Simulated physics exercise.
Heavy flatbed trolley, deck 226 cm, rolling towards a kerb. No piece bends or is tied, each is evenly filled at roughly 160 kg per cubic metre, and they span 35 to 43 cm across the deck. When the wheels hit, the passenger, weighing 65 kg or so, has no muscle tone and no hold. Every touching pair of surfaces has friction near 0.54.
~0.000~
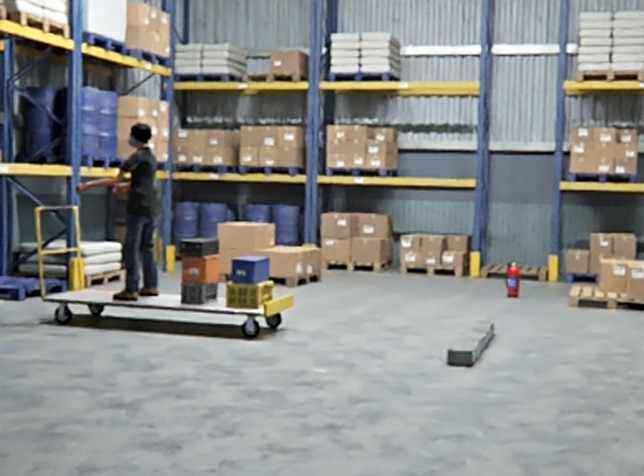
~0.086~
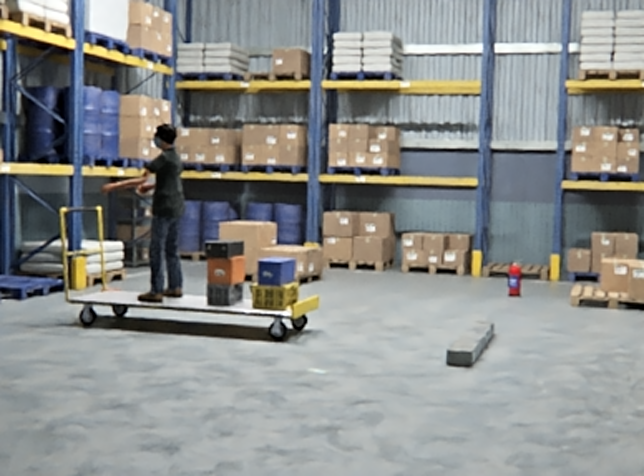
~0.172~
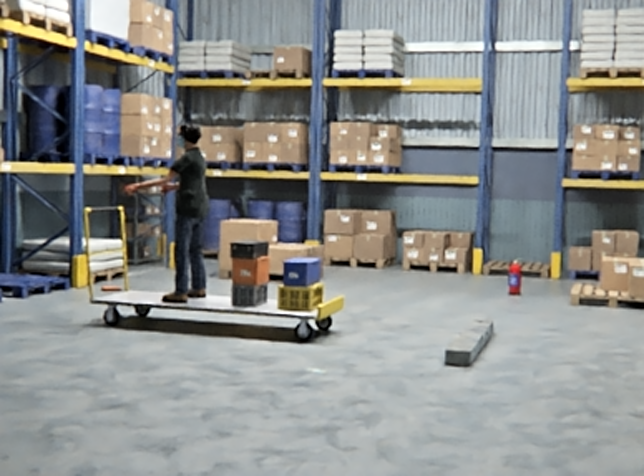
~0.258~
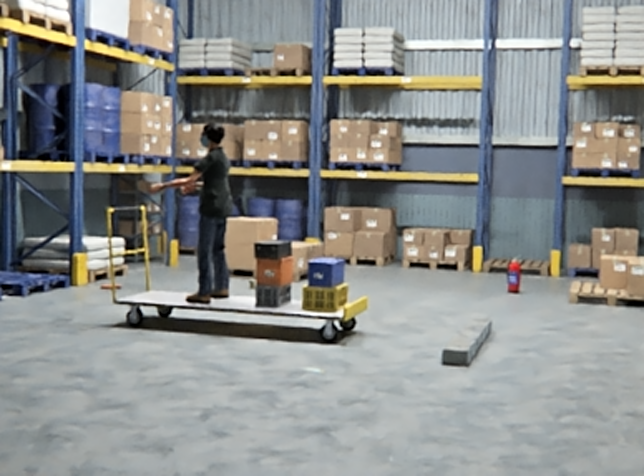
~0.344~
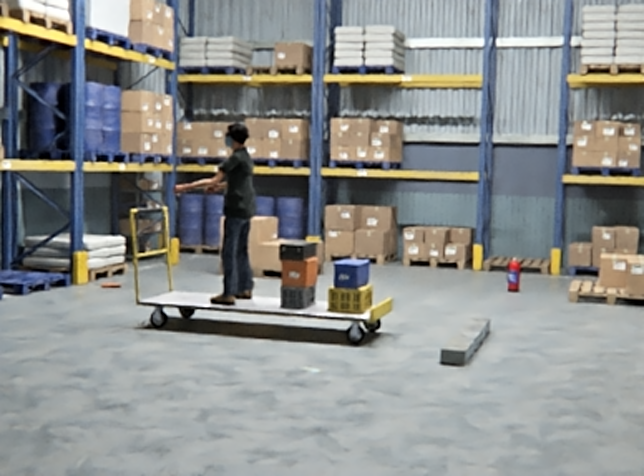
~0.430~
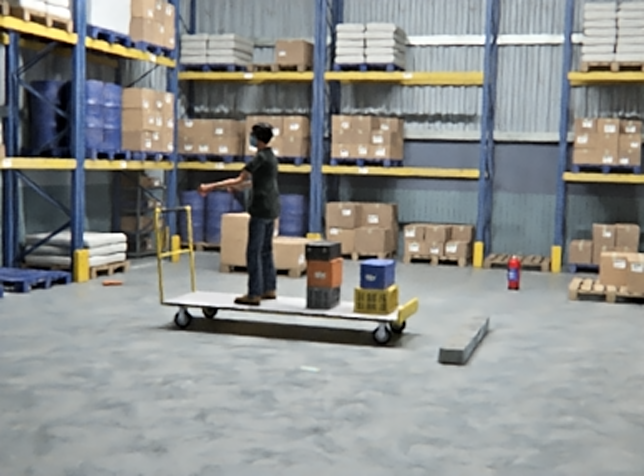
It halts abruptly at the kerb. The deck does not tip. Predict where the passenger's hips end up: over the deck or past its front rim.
Most likely it is going over the lip.
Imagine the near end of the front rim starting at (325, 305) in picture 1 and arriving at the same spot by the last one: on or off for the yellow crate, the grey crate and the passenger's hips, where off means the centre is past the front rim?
Going by centre and rim - yellow: Stays put, grey: Stays put, hips: Stays put.
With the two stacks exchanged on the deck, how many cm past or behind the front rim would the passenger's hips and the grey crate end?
The hips would end 30 past the front rim, and the grey one 10 behind it.
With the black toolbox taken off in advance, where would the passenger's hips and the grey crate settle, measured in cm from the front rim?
Hips 120 past, grey 50 behind.
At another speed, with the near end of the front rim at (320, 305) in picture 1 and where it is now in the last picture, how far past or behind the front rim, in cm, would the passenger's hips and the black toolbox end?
Then hips 90 behind, black 30 past.
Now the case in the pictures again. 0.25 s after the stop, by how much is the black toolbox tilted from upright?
It leans roughly 50° away from upright.
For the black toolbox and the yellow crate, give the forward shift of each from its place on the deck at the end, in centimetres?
The black one ends 190 cm forward and the yellow one 10 cm forward.
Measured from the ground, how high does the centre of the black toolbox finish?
Height: Some 5 centimetres.
The wheels strike at 0.60 s.
After 0.85 s the passenger's hips are 66 cm behind the rim, near (397, 237) in the last picture's view.
After 1.15 s the passenger's hips are 27 cm behind the rim, near (438, 248) in the last picture's view.
After 1.60 s the passenger's hips are 20 cm past the rim, near (490, 275) in the last picture's view.
When all is still (4.6 s), past the rim, orange tote, black toolbox, blue tote and the passenger's hips; behind it, yellow crate and grey crate.
